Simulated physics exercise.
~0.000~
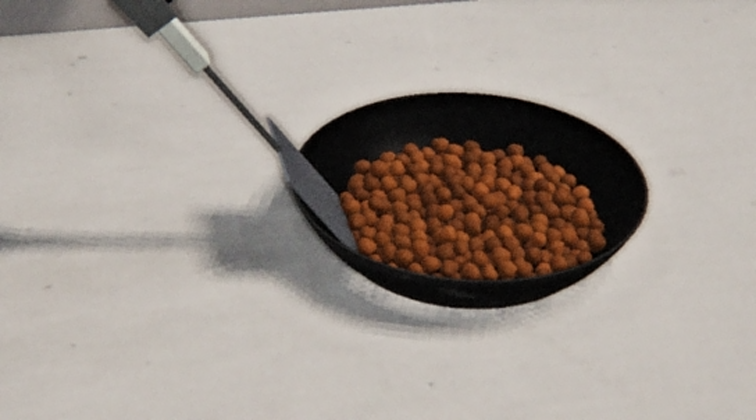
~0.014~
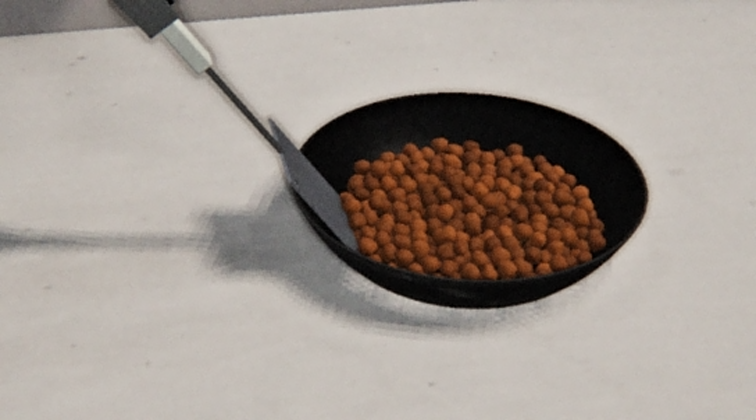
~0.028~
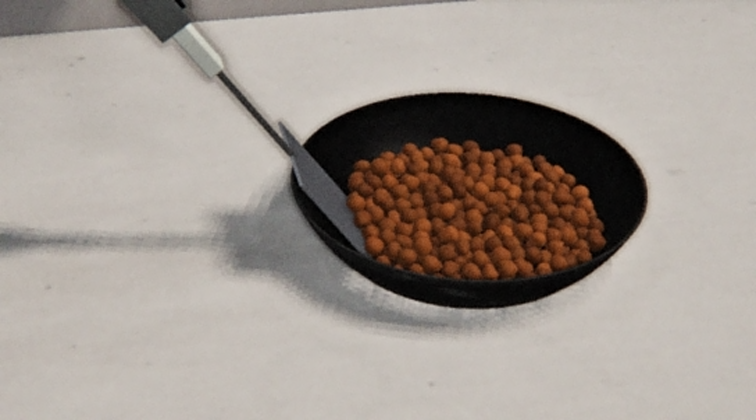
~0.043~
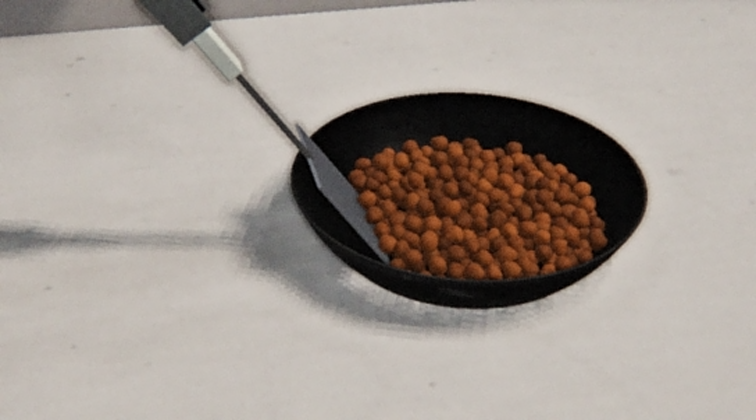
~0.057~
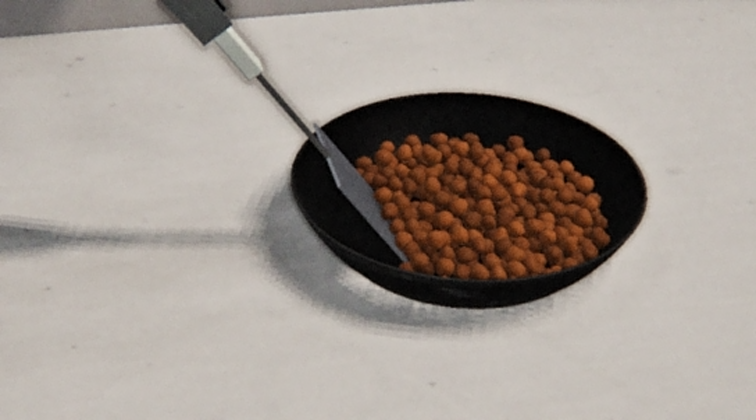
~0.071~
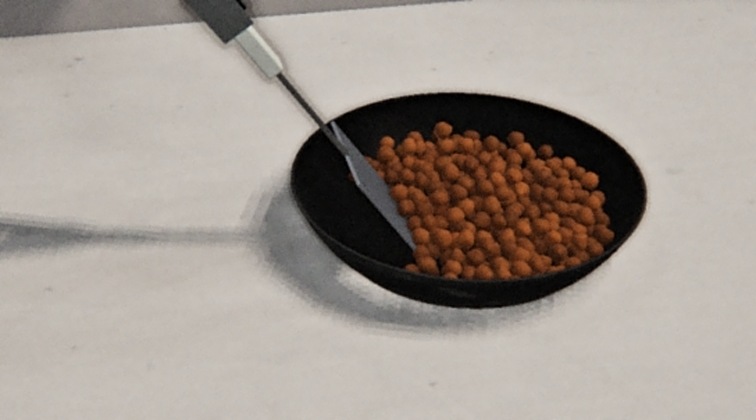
At the start, a spatula held by an arm rests against the left inner side of a black frying pan filled with small round brown nuts. The spatula then moves right across the pan, pushing the nuts together toward the right, and bare black surface opens up behind it on the left.
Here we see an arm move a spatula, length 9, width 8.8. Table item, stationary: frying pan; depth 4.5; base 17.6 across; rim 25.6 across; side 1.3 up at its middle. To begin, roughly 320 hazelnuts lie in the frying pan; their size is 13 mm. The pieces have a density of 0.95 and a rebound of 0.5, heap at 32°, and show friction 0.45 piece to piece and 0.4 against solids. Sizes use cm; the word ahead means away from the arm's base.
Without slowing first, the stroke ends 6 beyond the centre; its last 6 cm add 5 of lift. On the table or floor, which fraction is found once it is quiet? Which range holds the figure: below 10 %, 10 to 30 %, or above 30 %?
The figure lies within 10 to 30 %.
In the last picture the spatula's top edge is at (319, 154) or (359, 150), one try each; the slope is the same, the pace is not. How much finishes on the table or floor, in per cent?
Around 5 per cent, then around 15 per cent.
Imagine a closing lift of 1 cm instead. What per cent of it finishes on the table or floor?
It comes to near 5 percent.
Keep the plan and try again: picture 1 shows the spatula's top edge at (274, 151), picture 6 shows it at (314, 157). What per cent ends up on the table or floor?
5 %.
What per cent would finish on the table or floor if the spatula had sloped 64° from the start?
That would leave close to 15 per cent on the table or floor.
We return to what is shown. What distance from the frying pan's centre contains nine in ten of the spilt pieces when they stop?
Seen from above, roughly 65 cm.
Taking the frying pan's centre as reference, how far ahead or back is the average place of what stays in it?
4.0 cm ahead.
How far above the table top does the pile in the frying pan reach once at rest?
It reaches about 5.0 cm.
By 0.11 s, sloping 55°, highest piece 11 above the table; 321 in the frying pan, 1 on the blade or in flight.
By 0.14 s, sloping 55°, highest piece 13 above the table; 321 in the frying pan, 1 on the blade or in flight.
By 0.36 s, sloping 55°, highest piece 7 above the table; 279 in the frying pan, 32 on the table or floor, 11 on the blade or in flight.
By 1.41 s, sloping 55°, highest piece 5 above the table; 279 in the frying pan, 43 on the table or floor.
Final count, 279 in the frying pan, 43 on the table or floor. That is 13 % on the table or floor.
